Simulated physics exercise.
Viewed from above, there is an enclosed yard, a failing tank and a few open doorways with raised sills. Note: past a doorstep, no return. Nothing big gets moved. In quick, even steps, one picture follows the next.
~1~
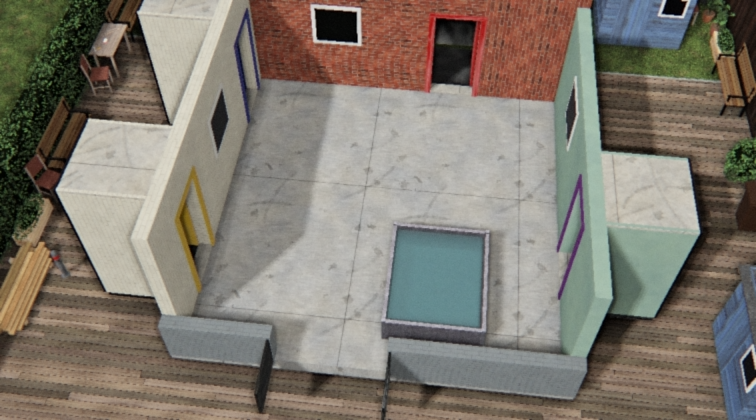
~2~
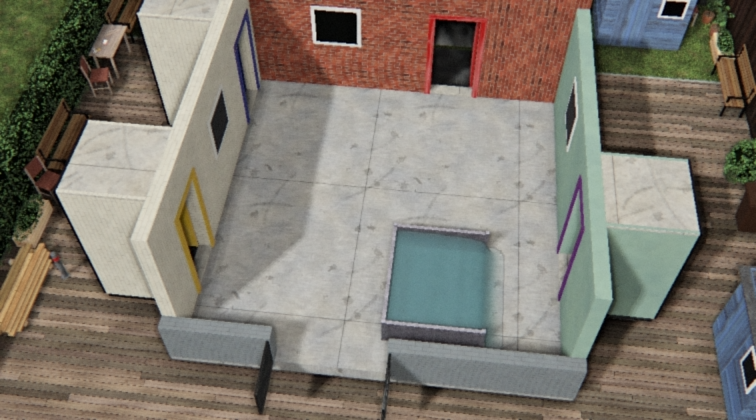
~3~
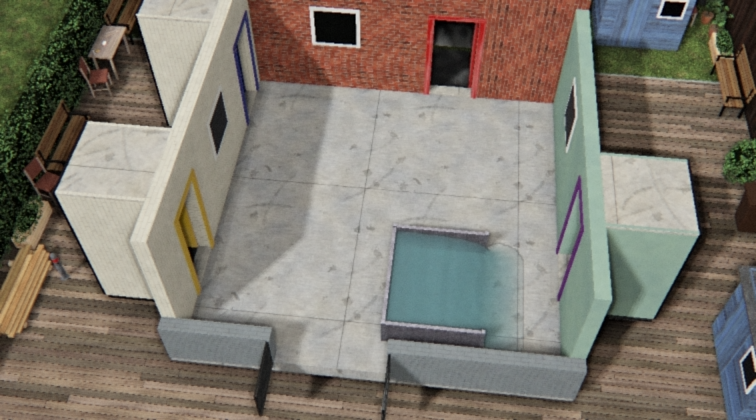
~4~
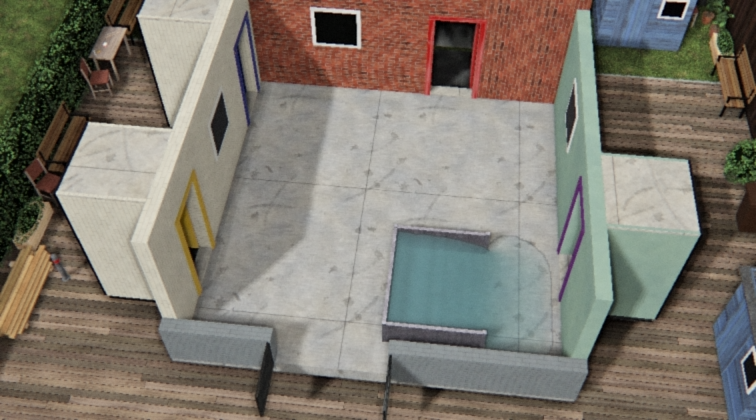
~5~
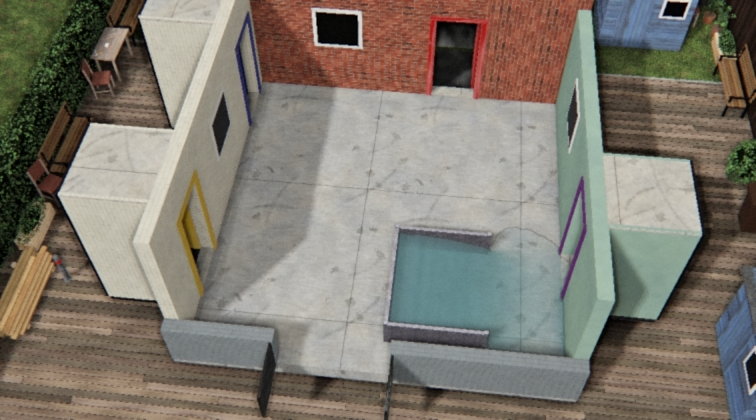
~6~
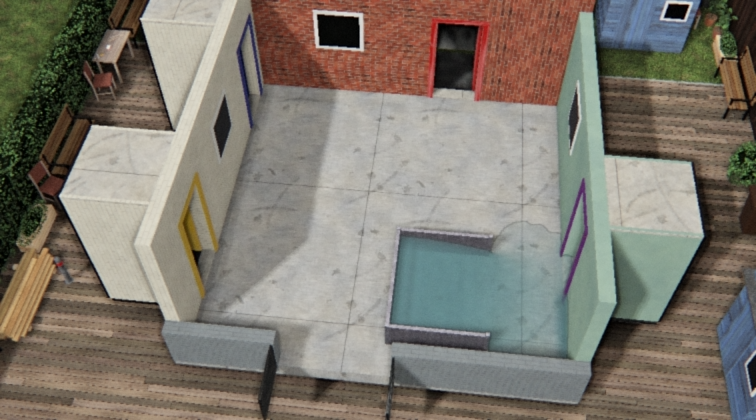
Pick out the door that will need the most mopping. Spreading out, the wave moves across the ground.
I would pick the purple door.
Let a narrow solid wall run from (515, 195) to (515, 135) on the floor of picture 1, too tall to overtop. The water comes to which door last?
The blue door.
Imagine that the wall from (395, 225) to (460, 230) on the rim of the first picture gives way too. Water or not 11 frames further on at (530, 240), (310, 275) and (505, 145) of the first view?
The first spot is left untouched, the second is left untouched and the third is soaked through.
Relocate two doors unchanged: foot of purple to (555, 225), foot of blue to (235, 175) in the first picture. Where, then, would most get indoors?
That would be the purple-painted one.
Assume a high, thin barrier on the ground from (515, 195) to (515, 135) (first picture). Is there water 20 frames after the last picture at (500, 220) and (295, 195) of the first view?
Taking the two points in order, the first is swamped and the second is spared.
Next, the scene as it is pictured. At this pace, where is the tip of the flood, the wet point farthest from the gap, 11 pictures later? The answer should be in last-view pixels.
Near (554, 148).
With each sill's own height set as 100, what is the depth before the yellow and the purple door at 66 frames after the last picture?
The first sits near 20 in a hundred and the second near 150 in a hundred.
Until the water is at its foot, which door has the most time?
Last comes the one in blue.
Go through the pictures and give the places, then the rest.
The tank at (437, 277) is whole and still, in the first frame.
Water pours out at (482, 292) and has run to (492, 351), in the second frame.
Water pours out at (481, 294) and has run to a hidden place, in the third frame.
Water pours out at (482, 295) and has run to a hidden place, in the fourth frame.
The front is at a hidden place, out from the gap at (484, 296), in the fifth frame.
The front is at (560, 238), out from the gap at (485, 298), in the sixth frame.
A moment on, water covers 10 % of the floor; purple door a lot in, blue door not reached, yellow door not reached, red door not reached.
Next, water covers 15 % of the floor; purple door a lot in, blue door not reached, yellow door not reached, red door not reached.
Then, water covers 35 % of the floor; purple door a lot in, blue door not reached, yellow door not reached, red door not reached.
Later, water covers 45 % of the floor; purple door a lot in, blue door not reached, yellow door wet at the sill, nothing in, red door a trickle in.
In the end, water covers 70 % of the floor; purple door a lot in, blue door a trickle in, yellow door wet at the sill, nothing in, red door a trickle in; the purple door has let in the most.
